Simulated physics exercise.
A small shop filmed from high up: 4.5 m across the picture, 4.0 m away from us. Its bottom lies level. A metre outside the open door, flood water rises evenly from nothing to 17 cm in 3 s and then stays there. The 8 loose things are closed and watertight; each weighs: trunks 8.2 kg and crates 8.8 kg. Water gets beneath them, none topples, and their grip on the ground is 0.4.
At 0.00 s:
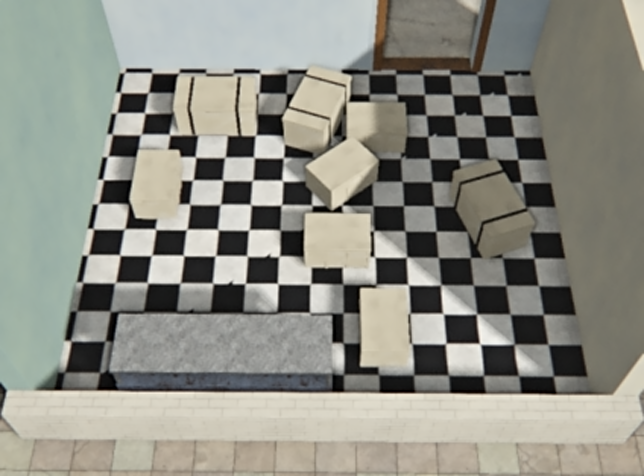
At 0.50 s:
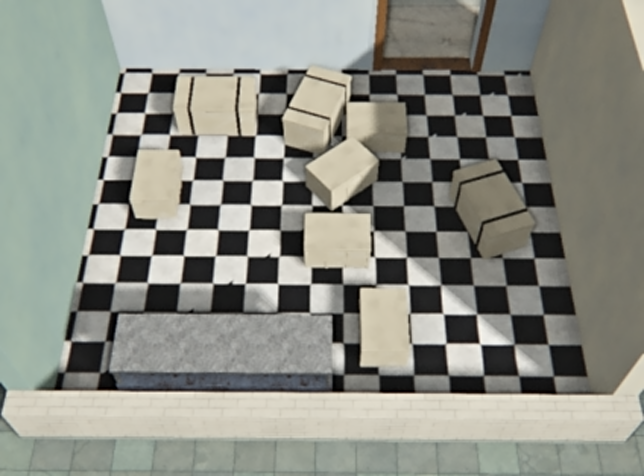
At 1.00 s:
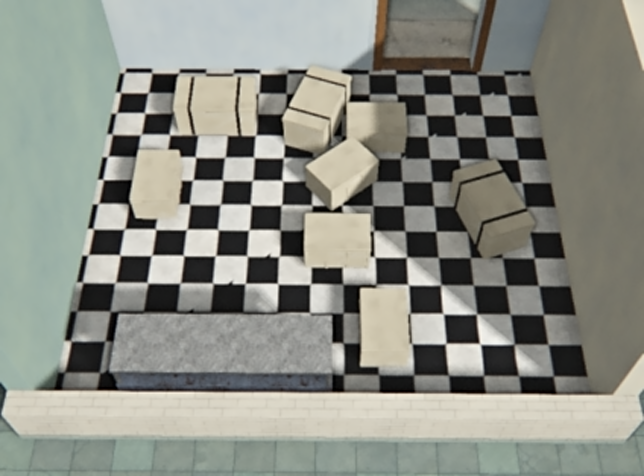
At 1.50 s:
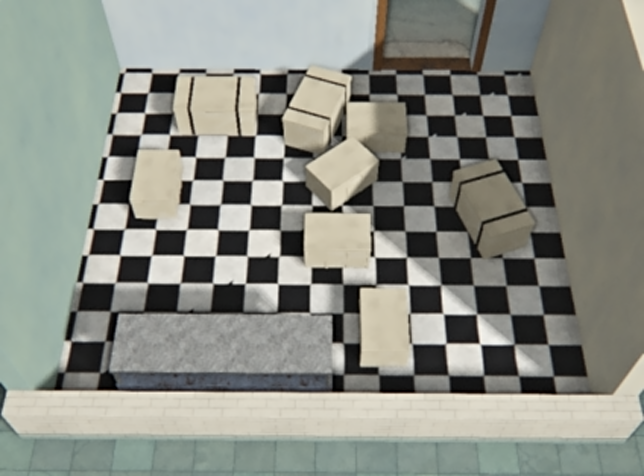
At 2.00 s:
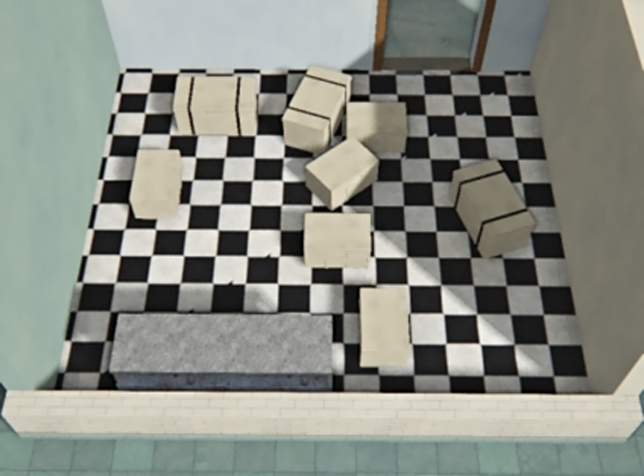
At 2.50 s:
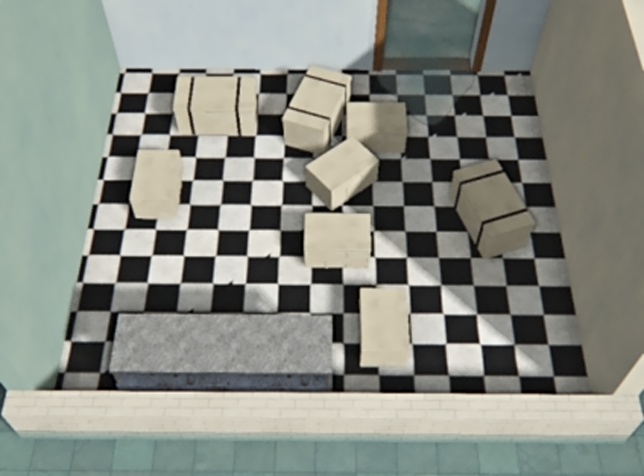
The video shows pale boxes, some with dark bands, scattered across a black-and-white checkered floor beside a long grey block, all staying still as the paving outside turns greenish and clear water spreads just inside the doorway at the back.
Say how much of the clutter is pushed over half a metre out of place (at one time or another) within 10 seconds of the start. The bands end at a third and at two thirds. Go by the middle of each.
Share: Between one and two thirds.
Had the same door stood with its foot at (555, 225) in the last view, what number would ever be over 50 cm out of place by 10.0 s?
Then 7.
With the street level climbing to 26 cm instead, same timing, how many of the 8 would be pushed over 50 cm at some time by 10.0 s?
In that case 6 of them.
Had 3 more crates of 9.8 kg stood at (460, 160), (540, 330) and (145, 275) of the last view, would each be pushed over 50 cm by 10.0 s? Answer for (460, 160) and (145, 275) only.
In that order: Over, short of it.
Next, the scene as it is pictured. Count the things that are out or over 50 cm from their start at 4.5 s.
By then 0.
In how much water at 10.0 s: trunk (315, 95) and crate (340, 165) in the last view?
Roughly 2 and 4 cm.
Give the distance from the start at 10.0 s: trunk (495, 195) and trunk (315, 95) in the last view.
In turn: 150 cm, 30 cm.
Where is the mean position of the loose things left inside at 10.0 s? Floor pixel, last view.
Around (268, 240).
After 3.5 s 0 of 8 are over 50 cm from their spots; 0 afloat.
After 4.5 s 0 of 8 are over 50 cm from their spots; 0 afloat.
After 7.0 s 3 of 8 are over 50 cm from their spots; 2 afloat.
After 10.0 s 5 of 8 are over 50 cm from their spots, and 5 have been at some point; 4 afloat.
